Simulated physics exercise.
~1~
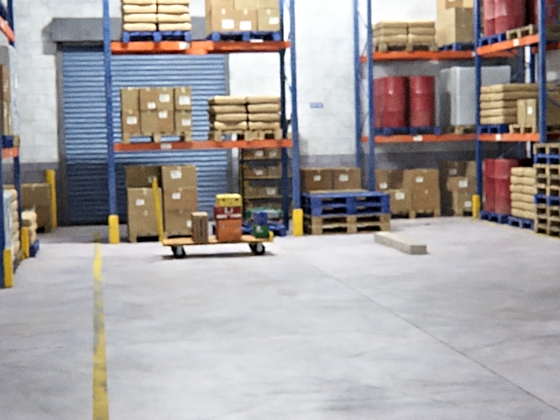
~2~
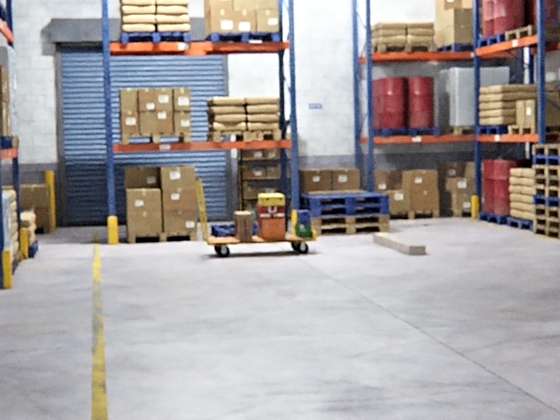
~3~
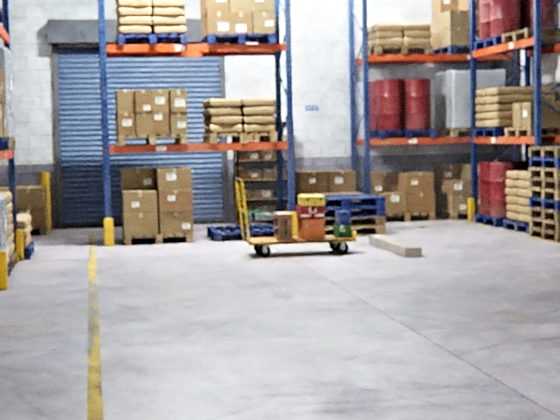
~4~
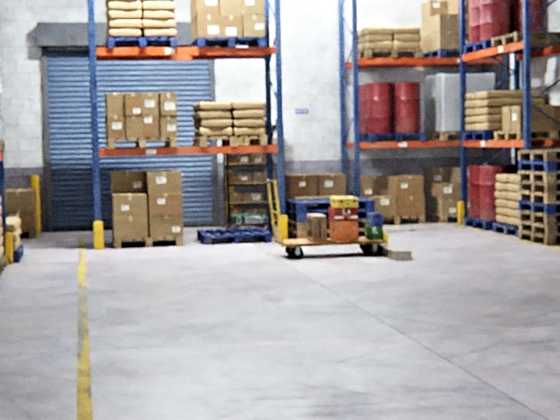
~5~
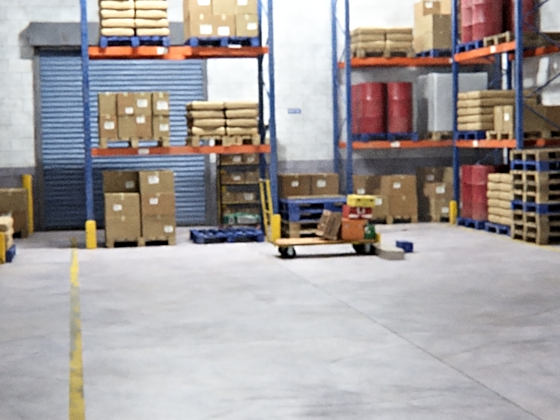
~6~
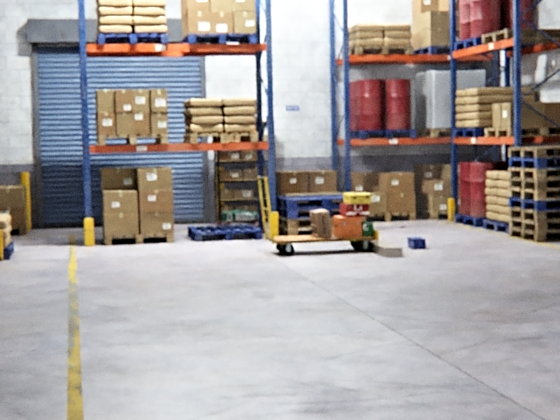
A loaded cart rolls right, stops at a low kerb, and a blue carton tumbles off its front.
